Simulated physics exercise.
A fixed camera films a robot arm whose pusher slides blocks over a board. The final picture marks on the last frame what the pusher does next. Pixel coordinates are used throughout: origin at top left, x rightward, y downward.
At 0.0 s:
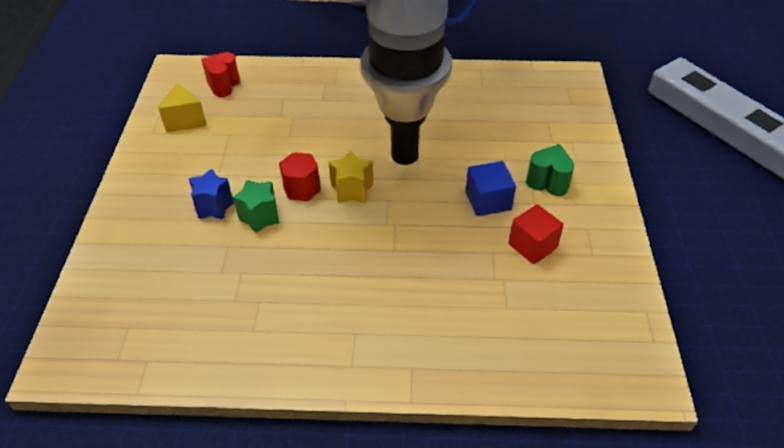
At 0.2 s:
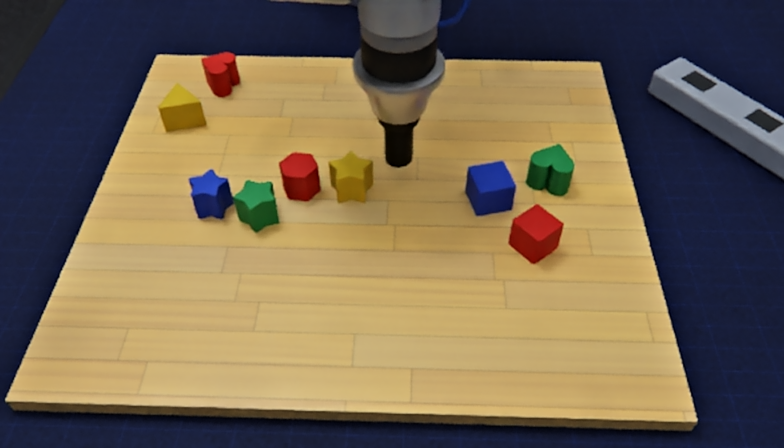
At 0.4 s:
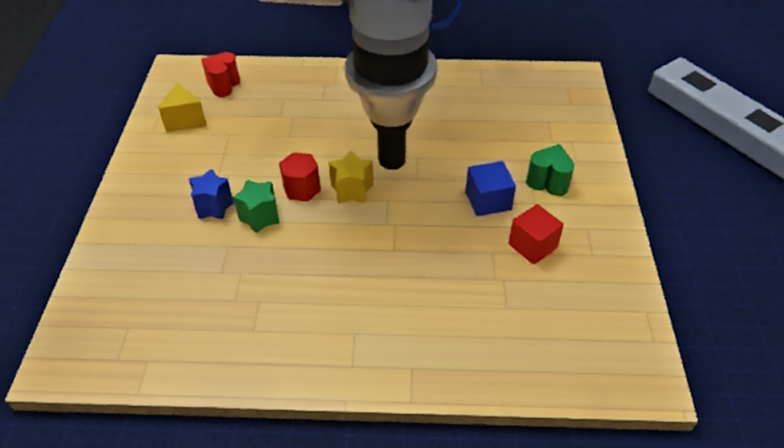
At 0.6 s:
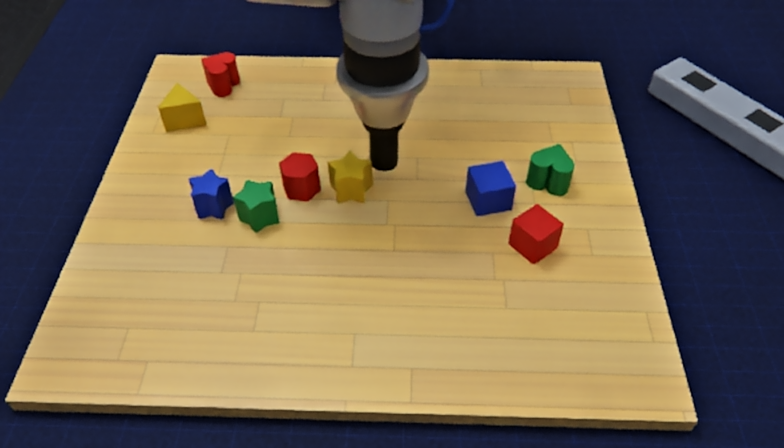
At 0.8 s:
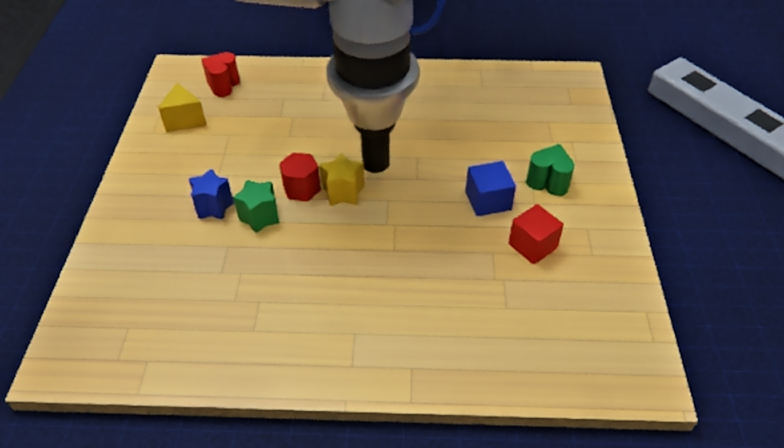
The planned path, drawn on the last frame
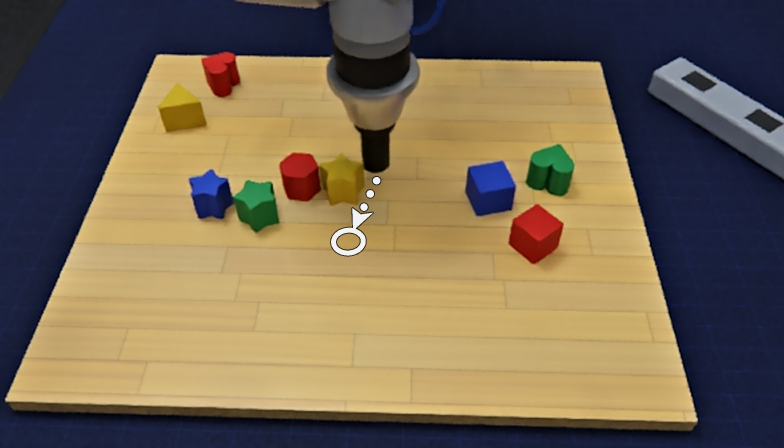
We see colored blocks scattered on a wooden board as a robotic arm with a black tip moves slowly left past the blue cube, then nudges the yellow star slightly left toward the red hexagon while the other blocks stay still.
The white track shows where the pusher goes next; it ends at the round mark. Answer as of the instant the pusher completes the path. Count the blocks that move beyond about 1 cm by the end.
My guess is one.
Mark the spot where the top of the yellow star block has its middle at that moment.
The point I'd pick in the picture is (330, 181).
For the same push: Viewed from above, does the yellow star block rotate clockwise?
I expect so.
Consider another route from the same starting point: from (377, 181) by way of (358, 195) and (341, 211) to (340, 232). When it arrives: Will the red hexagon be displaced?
That would be a yes.
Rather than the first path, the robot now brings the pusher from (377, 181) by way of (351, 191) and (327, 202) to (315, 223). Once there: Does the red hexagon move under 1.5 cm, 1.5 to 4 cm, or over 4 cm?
I reckon it covers between 1.5 and 4 cm.
Drawn move, from (377, 181) directly to (348, 241).
What follows on the original path. Halfway along, pusher at (361, 194); yellow star block at (331, 179), turned 70° clockwise.
At the end, pusher at (347, 225); red hexagon still; yellow star block at (330, 181), turned 80° clockwise.
